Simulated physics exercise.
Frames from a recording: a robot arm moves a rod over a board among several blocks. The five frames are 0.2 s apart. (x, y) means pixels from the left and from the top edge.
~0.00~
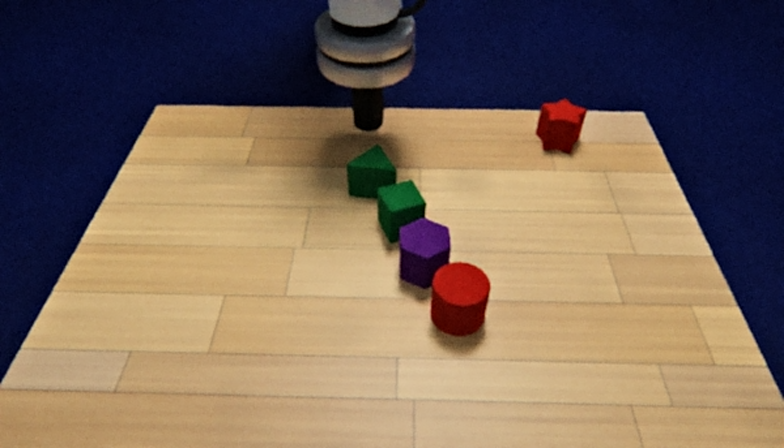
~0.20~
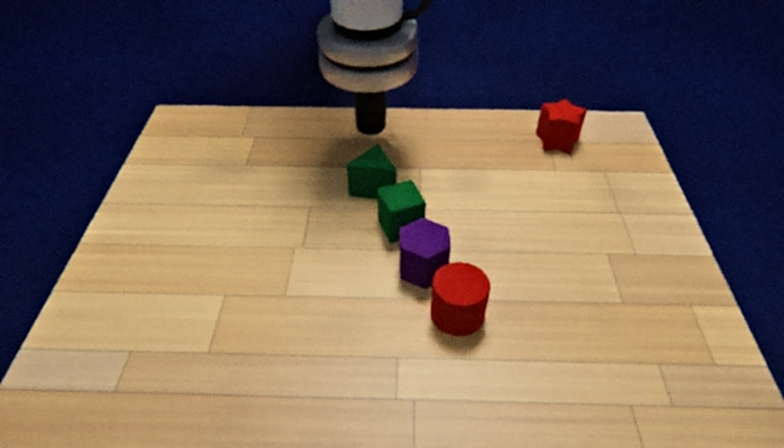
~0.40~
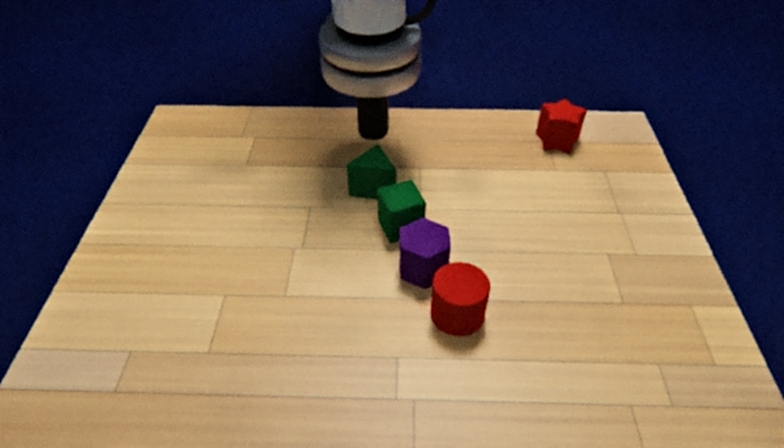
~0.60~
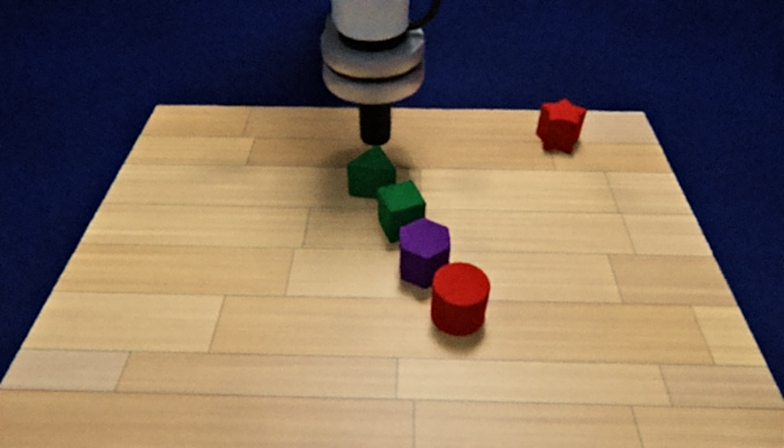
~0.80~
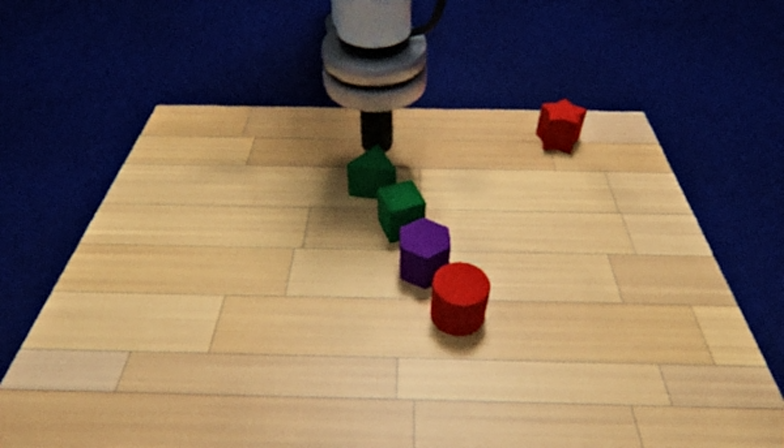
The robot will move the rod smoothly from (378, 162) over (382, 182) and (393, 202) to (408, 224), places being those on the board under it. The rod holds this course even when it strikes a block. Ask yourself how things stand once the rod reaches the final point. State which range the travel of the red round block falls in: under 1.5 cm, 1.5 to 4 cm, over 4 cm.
It ends within 1.5 cm of its spot.
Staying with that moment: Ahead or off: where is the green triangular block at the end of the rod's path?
It ends up beside or behind the rod.
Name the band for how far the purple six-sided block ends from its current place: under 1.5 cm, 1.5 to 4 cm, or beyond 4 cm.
It ends 1.5 to 4 cm away.
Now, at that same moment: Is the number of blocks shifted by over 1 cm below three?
Going by the path, no.
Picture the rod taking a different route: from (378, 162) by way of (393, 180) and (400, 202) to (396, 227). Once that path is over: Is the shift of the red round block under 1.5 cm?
I expect so.
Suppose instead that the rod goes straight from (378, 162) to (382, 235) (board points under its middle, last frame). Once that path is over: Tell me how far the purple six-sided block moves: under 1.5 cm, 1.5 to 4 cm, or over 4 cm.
Displacement: 1.5 to 4 cm.
The first path, step by step. One third of the way, rod (382, 165); green triangular block (368, 176), turned 20° clockwise; green square (401, 200), turned 20° anticlockwise.
Two thirds of the way, rod (393, 186); green triangular block (367, 187), turned 75° clockwise; green square (401, 201), turned 25° anticlockwise.
At the end, rod (408, 207); green triangular block (370, 192), turned 110° clockwise; green square (403, 222); purple six-sided block (426, 254), turned 15° anticlockwise; red round block (464, 287).
